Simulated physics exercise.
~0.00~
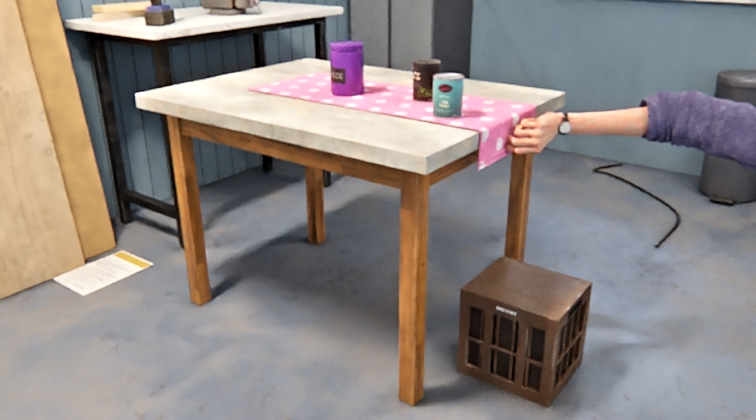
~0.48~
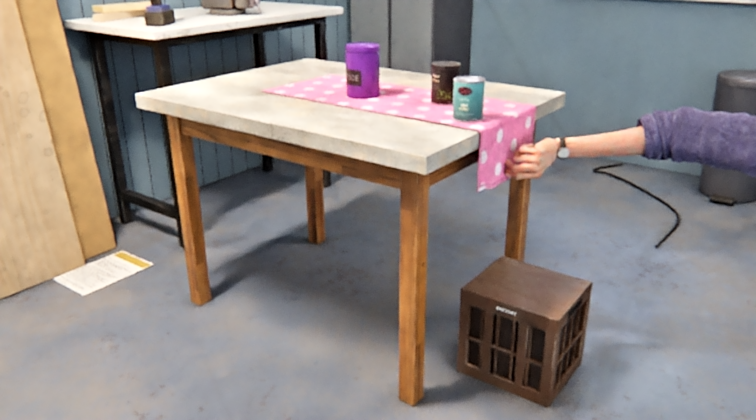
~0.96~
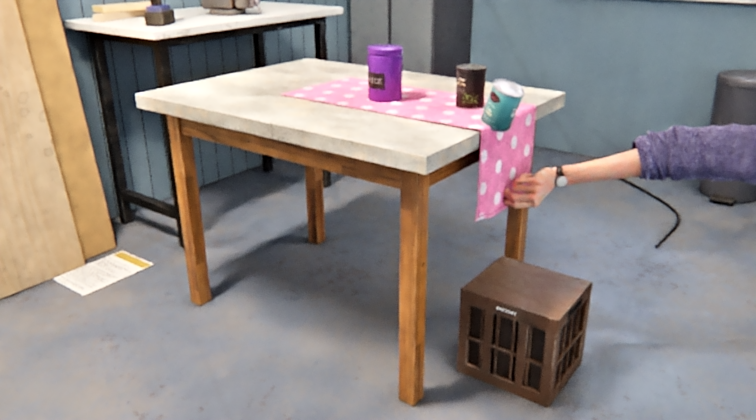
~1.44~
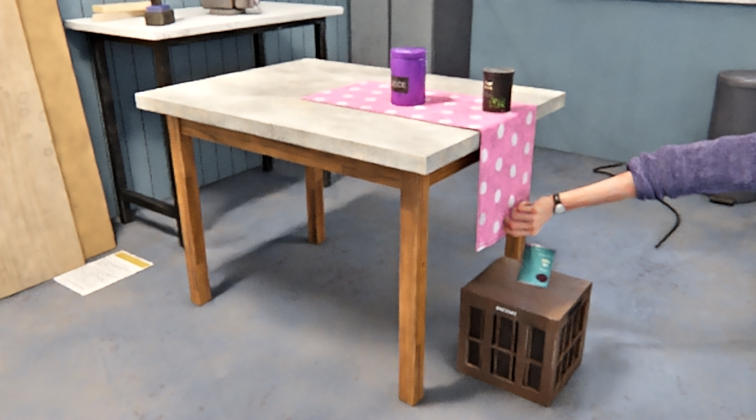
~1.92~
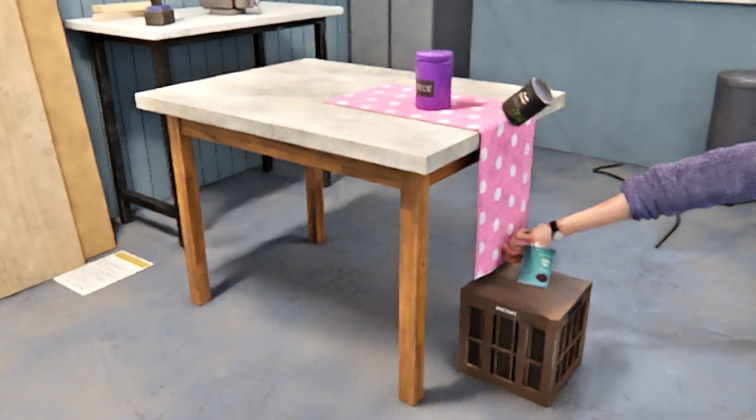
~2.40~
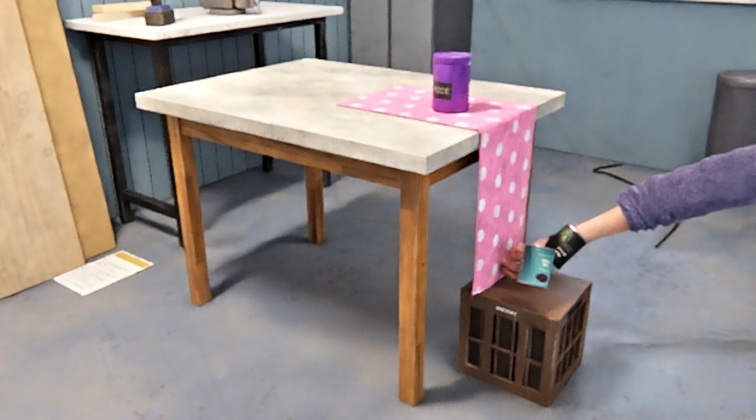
Workshop table, a hand pulling a pink spotted runner down, turquoise then black tin toppling off, purple canister staying upright on top.
